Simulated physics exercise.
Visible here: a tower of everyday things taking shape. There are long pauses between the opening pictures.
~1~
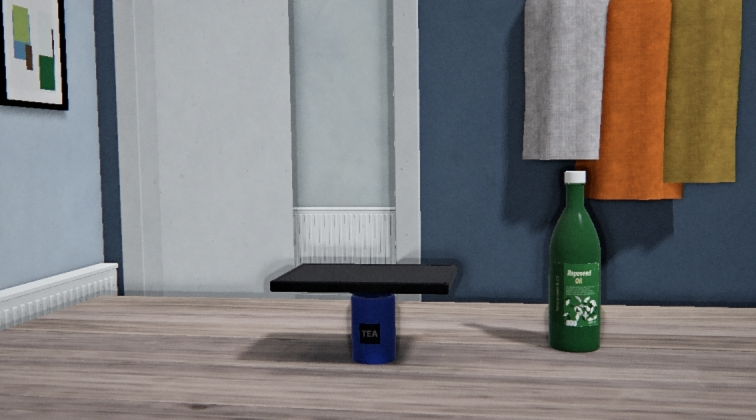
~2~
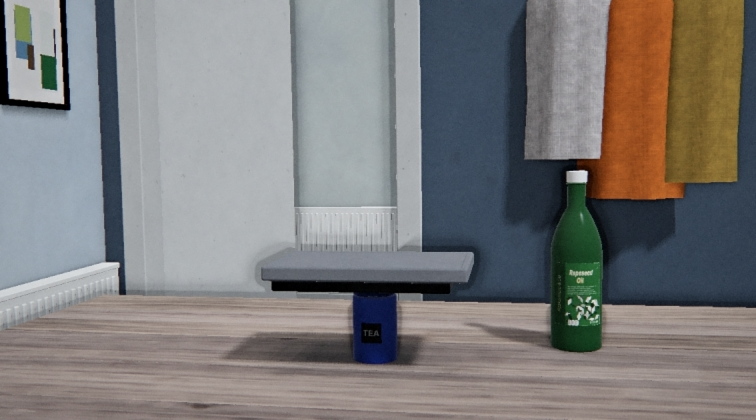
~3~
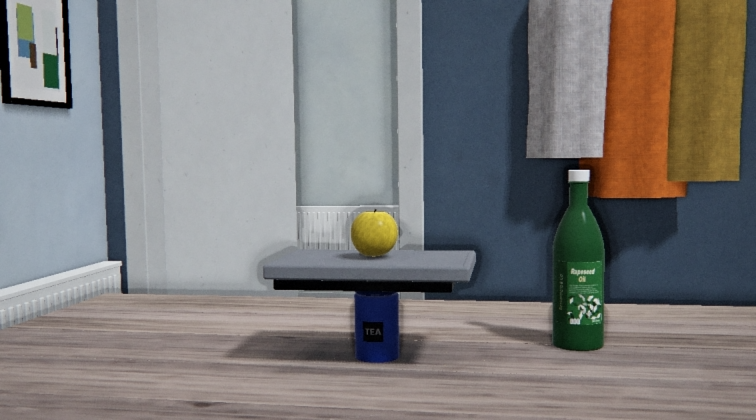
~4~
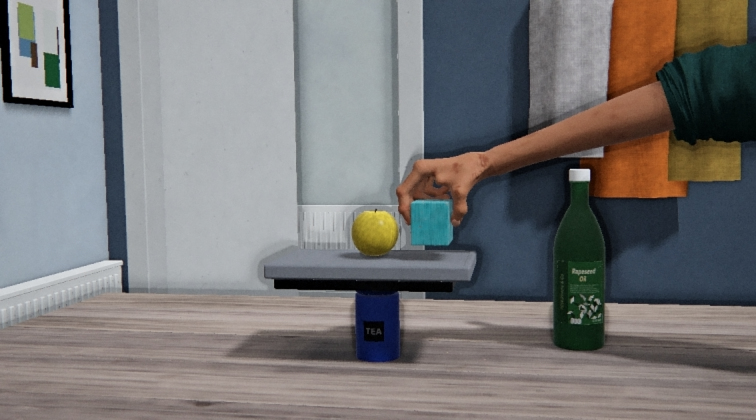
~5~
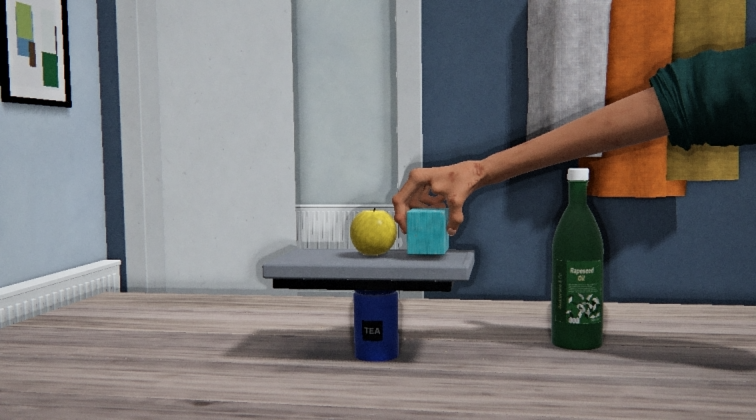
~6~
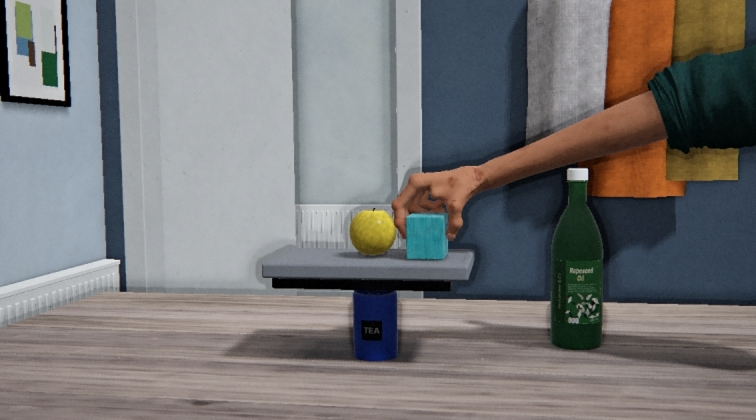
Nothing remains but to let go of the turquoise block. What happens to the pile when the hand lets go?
The pile stays balanced.
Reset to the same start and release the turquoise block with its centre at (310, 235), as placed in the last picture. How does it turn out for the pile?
Next, the heap stays put.
Then, 0.30 s later than the last frame, all is still.
Then, 0.80 s later than the last frame, turquoise block resting near (428, 236).
When it is over, all 6 as before. End places, in pixels of the last picture, turquoise block near (428, 236). The pile holds.
